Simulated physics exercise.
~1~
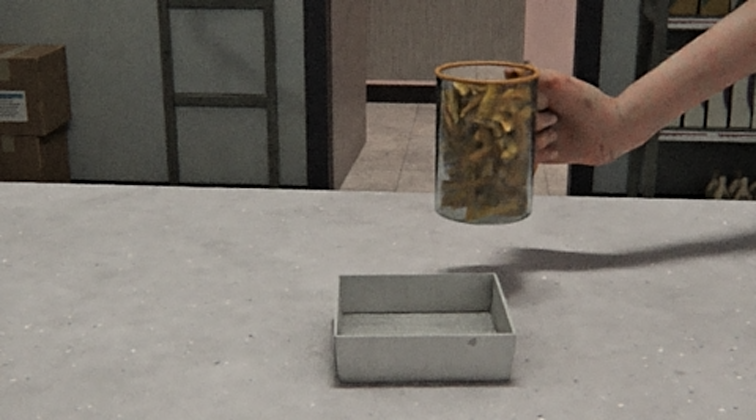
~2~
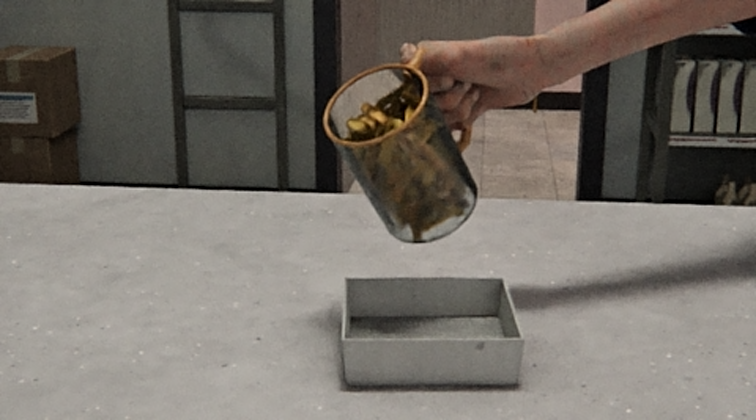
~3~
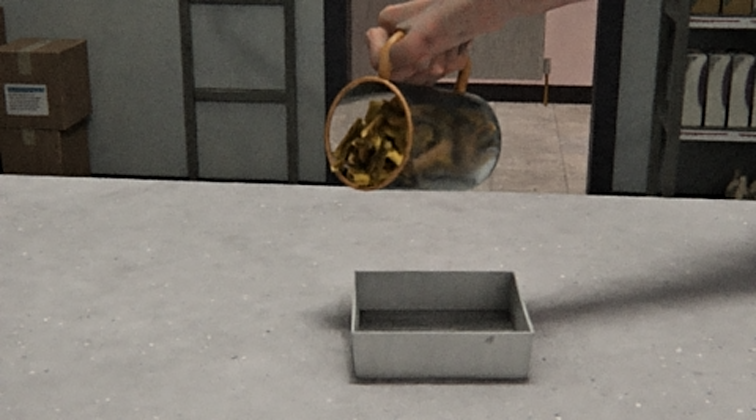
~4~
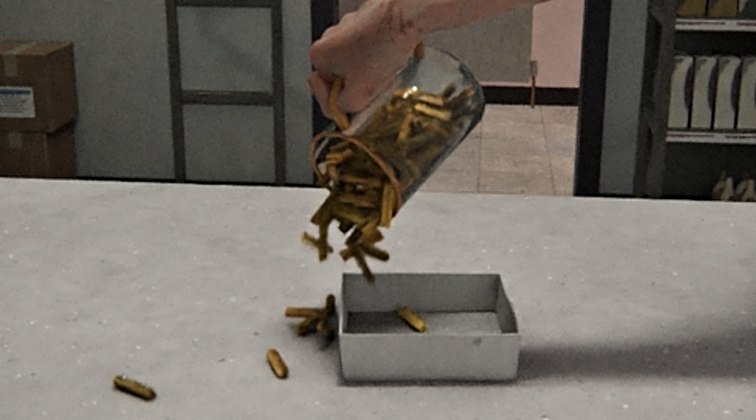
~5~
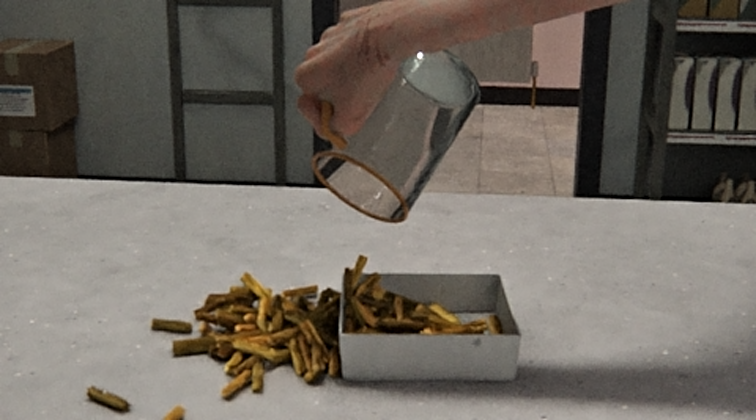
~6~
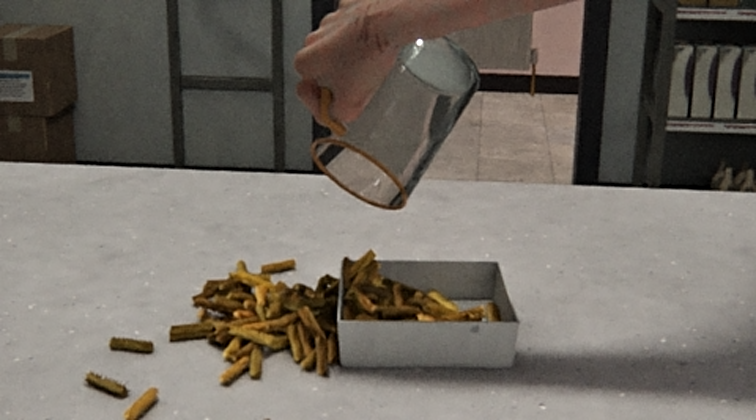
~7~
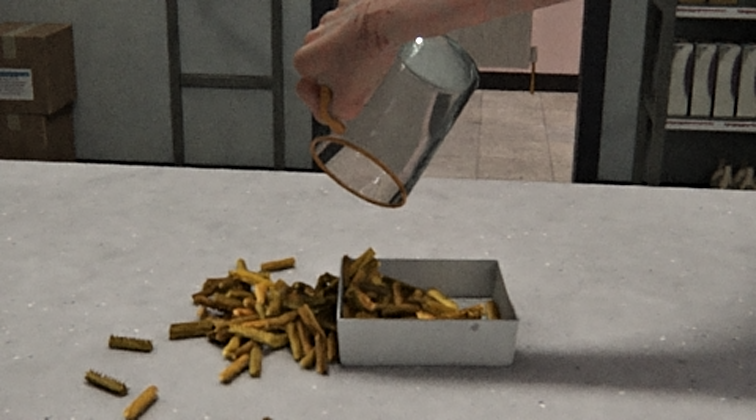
In a room with cardboard boxes at the left and shelving at the right, a slightly swaying view looks across a pale speckled tabletop. A hand holds a clear, orange-rimmed cup full of yellow-brown dry pasta pieces above a small, open grey tin. The hand moves the cup left and tips it onto its side, then further over. Pasta tumbles from the mouth, some landing in the tin and some on the table to its left. The emptied cup stays tilted mouth-down, with pasta lying in the tin and a large pile spilled beside it, a few pieces scattered farther left.
